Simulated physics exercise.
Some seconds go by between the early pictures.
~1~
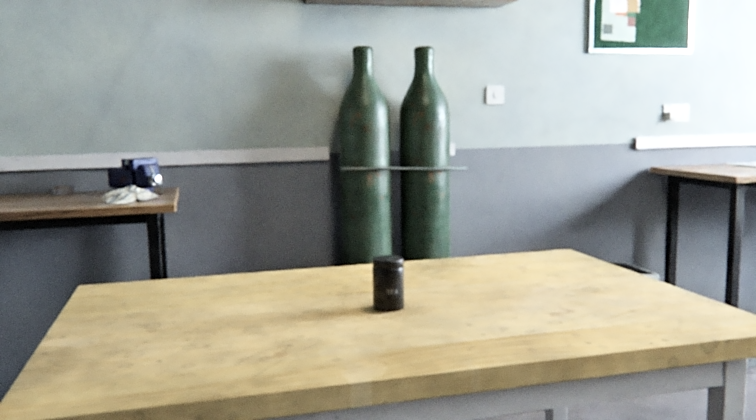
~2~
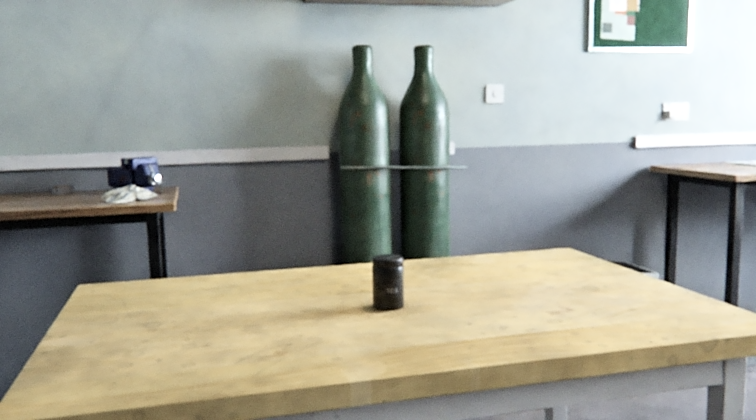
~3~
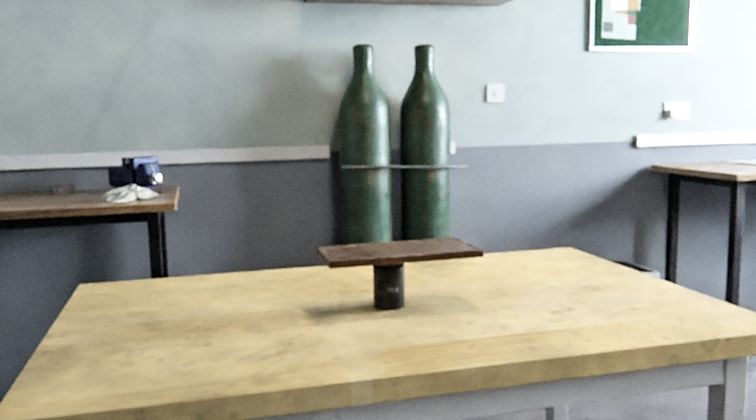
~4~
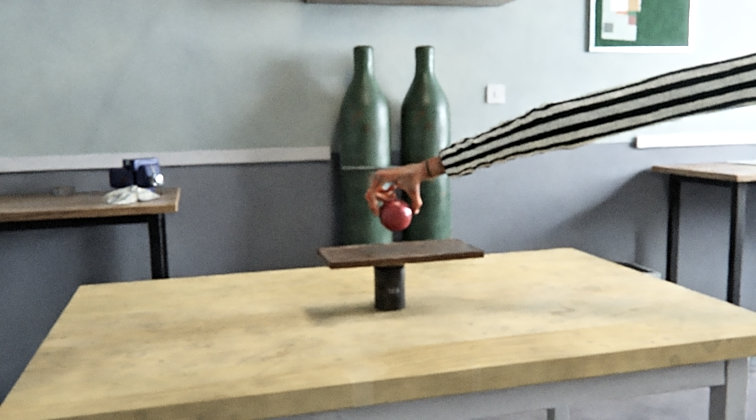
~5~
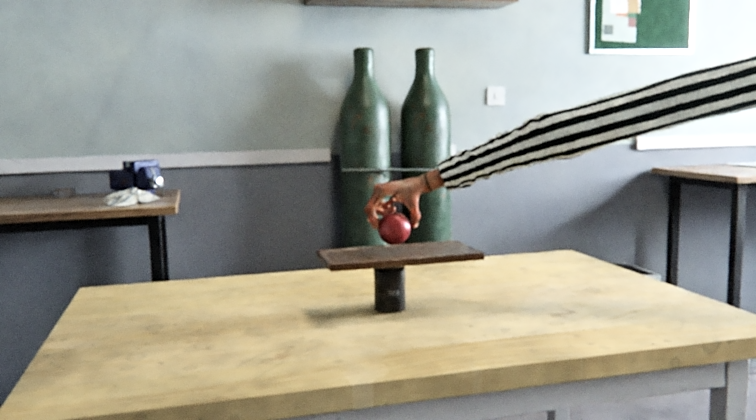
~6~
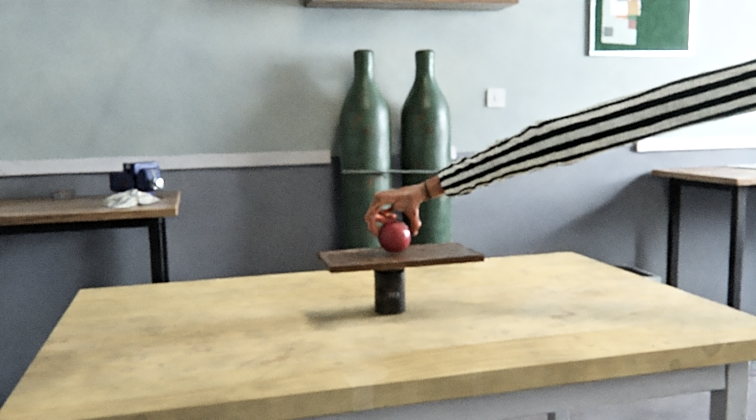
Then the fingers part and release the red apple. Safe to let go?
I predict the stack will bear it.
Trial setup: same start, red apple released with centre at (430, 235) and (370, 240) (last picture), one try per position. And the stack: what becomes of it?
Trial 1: Falls over. Trial 2: Stable.
Then, 0.30 s after the last picture, nothing has stirred.
Then, 0.70 s after the last picture, red apple resting near (394, 237).
At rest, all 3 in place. Seen from the same camera at the end, red apple near (394, 237). The stack holds.
